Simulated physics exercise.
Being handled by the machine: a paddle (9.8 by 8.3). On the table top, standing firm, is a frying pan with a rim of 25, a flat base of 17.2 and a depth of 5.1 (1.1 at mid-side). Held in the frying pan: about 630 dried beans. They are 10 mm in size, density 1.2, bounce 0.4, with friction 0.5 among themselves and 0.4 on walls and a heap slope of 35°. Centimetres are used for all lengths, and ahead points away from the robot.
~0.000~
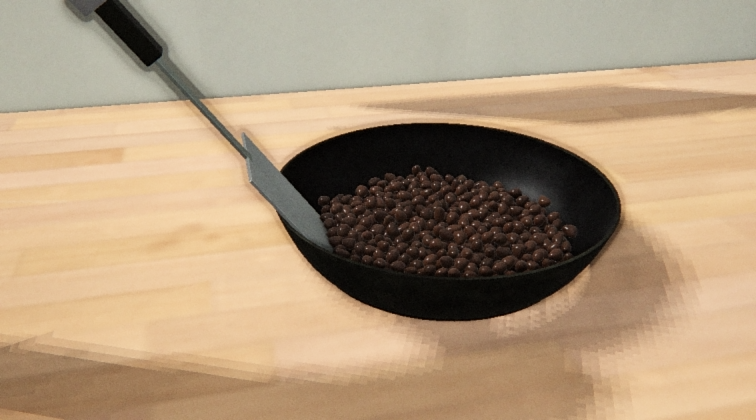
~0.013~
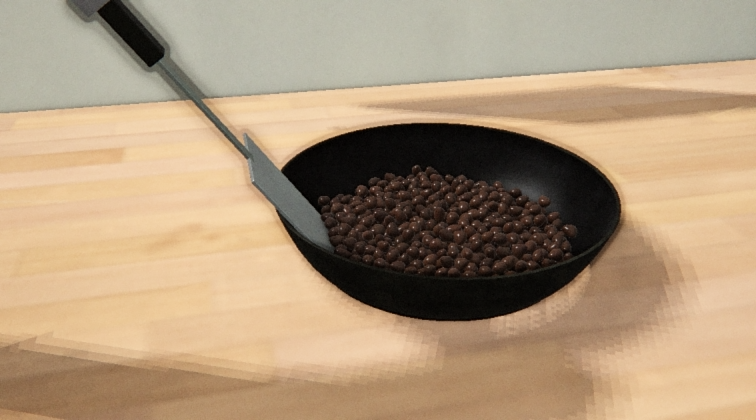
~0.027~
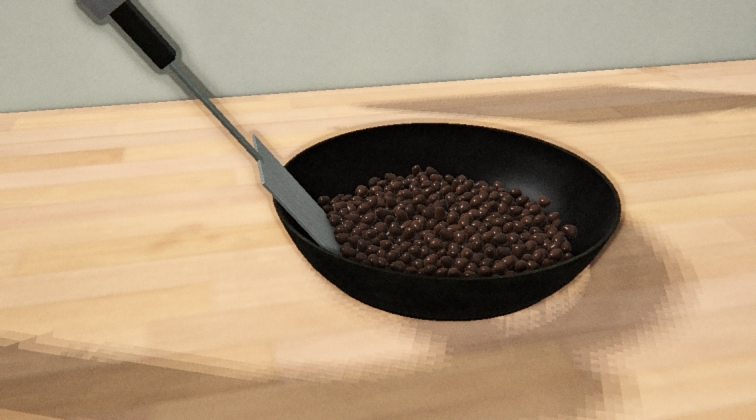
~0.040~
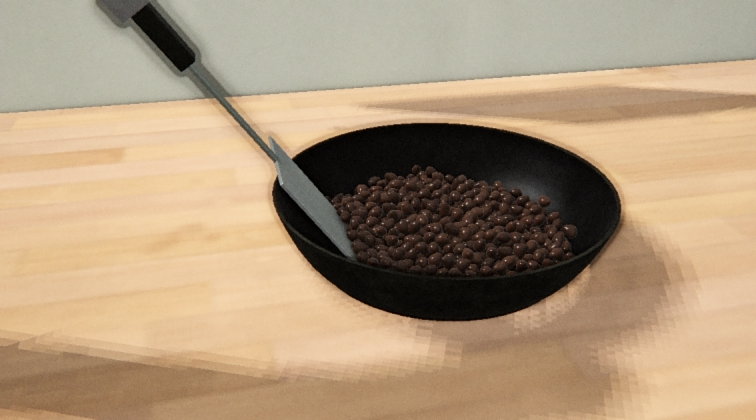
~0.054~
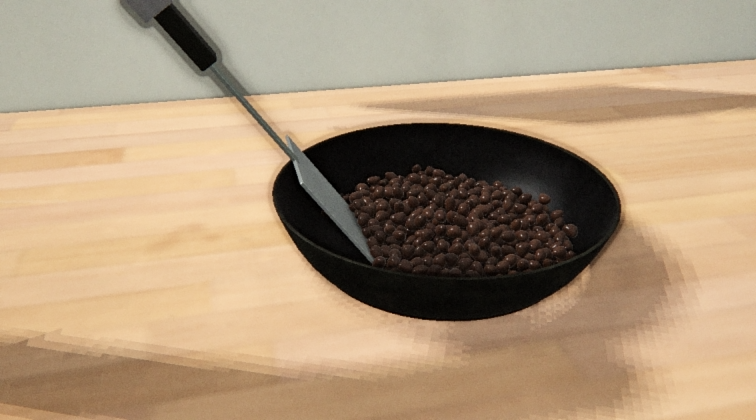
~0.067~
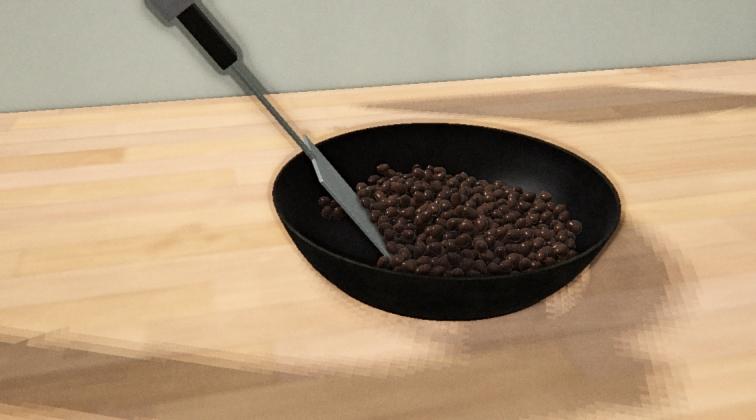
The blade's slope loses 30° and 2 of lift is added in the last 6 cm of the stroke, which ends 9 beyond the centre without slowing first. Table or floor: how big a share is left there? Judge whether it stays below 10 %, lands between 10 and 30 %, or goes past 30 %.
It lands between 10 and 30 %.
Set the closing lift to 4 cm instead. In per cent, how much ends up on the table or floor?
25 per cent.
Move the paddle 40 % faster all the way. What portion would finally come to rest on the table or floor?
I'd say close to 30 per cent.
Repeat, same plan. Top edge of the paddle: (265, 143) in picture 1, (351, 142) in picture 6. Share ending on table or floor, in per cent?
Off the vessel, on the table or floor: Some 25 percent.
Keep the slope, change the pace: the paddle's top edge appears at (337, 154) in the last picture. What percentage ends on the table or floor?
Share: Roughly 25 %.
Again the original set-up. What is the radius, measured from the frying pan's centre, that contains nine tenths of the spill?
That distance is around 25 cm.
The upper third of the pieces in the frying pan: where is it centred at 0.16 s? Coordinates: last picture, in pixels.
It is centred at roughly (535, 189).
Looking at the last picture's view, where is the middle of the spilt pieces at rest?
Near pixel (629, 213).
After 0.11 s, sloping 55°, highest piece 6 above the table; 628 in the frying pan.
After 0.16 s, sloping 46°, highest piece 6 above the table; 628 in the frying pan.
After 0.39 s, sloping 25°, highest piece 15 above the table; 518 in the frying pan, 75 on the table or floor, 35 on the blade or in flight.
After 1.44 s, sloping 25°, highest piece 6 above the table; 514 in the frying pan, 114 on the table or floor.
In the end, 514 in the frying pan, 114 on the table or floor. That is 18 % on the table or floor.
